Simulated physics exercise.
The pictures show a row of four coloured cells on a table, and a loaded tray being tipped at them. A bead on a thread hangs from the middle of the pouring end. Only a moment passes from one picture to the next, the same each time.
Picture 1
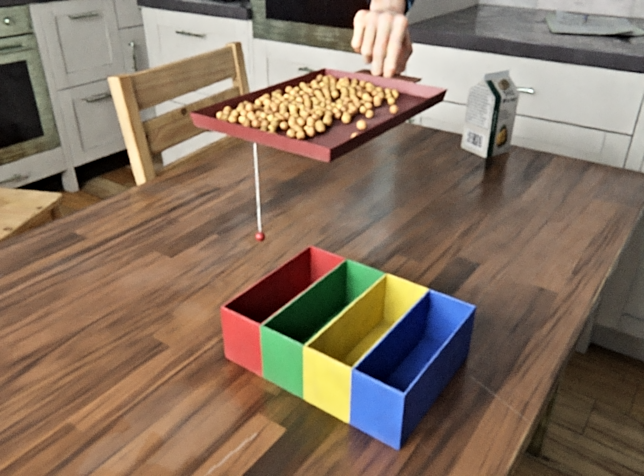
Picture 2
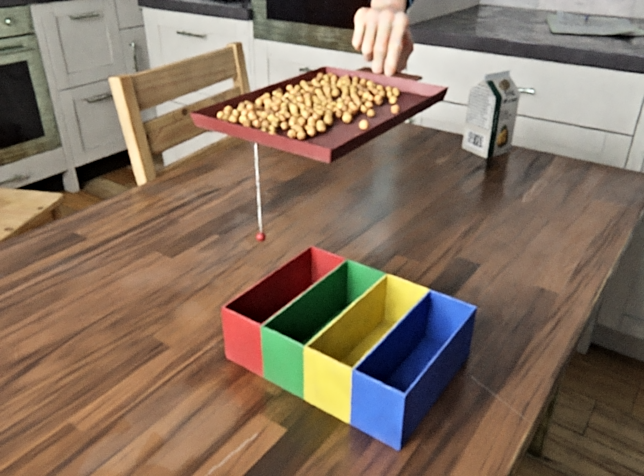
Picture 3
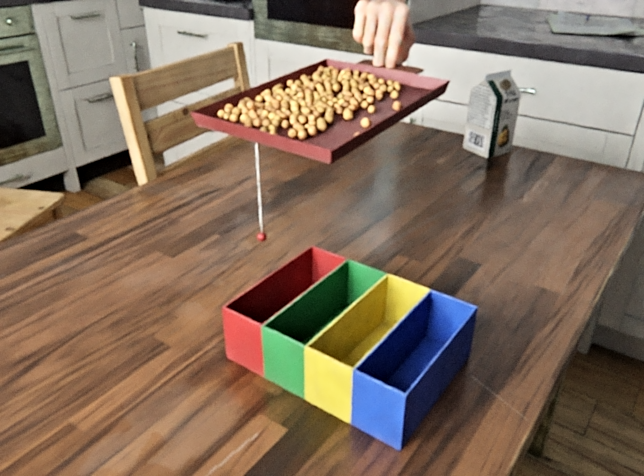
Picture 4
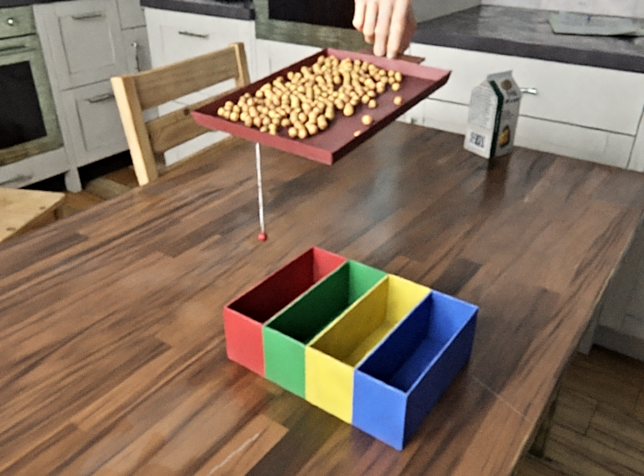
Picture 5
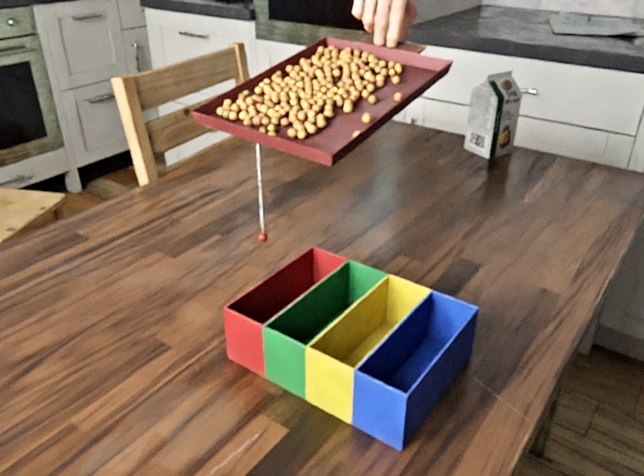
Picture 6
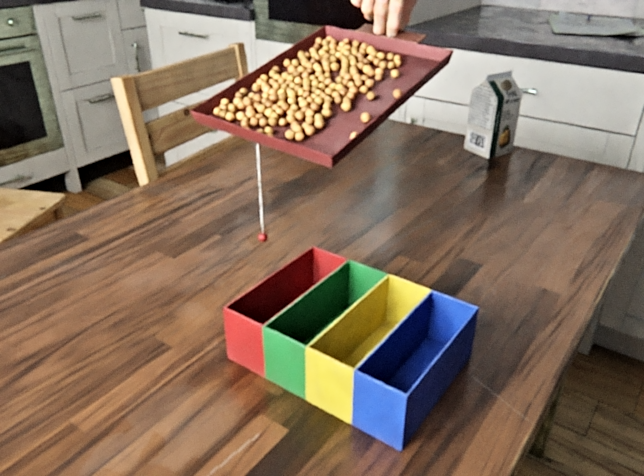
In a kitchen, a hand raising the far side of a red tray, small round beads shifting across it above four coloured cells.
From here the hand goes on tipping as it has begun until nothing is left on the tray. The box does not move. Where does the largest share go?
It favours the red compartment.
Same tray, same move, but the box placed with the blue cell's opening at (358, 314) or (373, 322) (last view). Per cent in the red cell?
The first gives 20 %, the second 20 %.
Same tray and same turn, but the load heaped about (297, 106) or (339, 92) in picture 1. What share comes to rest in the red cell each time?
About 40 and 40 per cent.
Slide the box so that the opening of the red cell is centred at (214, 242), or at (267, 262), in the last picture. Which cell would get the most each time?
The first try: The cell in blue. The second: Green.
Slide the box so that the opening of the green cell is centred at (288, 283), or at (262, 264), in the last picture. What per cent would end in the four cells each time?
The first gives 80 %, the second 90 %.
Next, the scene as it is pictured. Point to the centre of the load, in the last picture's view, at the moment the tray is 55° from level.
Near (282, 125).
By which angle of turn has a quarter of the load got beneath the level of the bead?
Near 70 degrees.
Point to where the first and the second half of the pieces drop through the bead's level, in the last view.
First near (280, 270), later near (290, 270).
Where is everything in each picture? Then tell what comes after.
Corners of the pouring end at (194, 112) and (329, 147), level; middle of the load at (308, 104), round wooden beads; bead on its thread at (260, 237); red cell at (242, 337); green cell at (283, 357); yellow cell at (327, 379); blue cell at (376, 404), in the first frame.
Corners of the pouring end at (195, 112) and (330, 147), level; middle of the load at (309, 103), in the second frame.
Corners of the pouring end at (196, 112) and (330, 148), tipped barely, lowest at the right corner; middle of the load at (310, 99), in the third frame.
Corners of the pouring end at (196, 111) and (331, 150), tipped a little, lowest at the right corner; middle of the load at (310, 94), in the fourth frame.
Corners of the pouring end at (196, 111) and (331, 152), tipped a little, lowest at the right corner; middle of the load at (309, 89), in the fifth frame.
Corners of the pouring end at (195, 110) and (331, 154), tipped a little, lowest at the right corner; middle of the load at (307, 85), nearly all on the move; red cell at (245, 337); green cell at (285, 358); yellow cell at (330, 380); blue cell at (379, 405), in the sixth frame.
Soon, tray tipped steeply; most on the tray; a stray few in the green cell; a stray few in the red cell; a small part falling or outside the box.
A while on, tray tipped right over; a small part on the tray; about a quarter in the red cell; about a quarter in the green cell; a stray few in the yellow cell; about half falling or outside the box.
Towards the end, tray tipped past a quarter turn; about a third in the red cell; about a quarter in the green cell; a stray few in the yellow cell; a stray few in the blue cell; about a third falling or outside the box.
Finally, tray tipped past a quarter turn; about a third in the red cell; about a quarter in the green cell; a stray few in the yellow cell; a stray few in the blue cell; about a third outside the box.
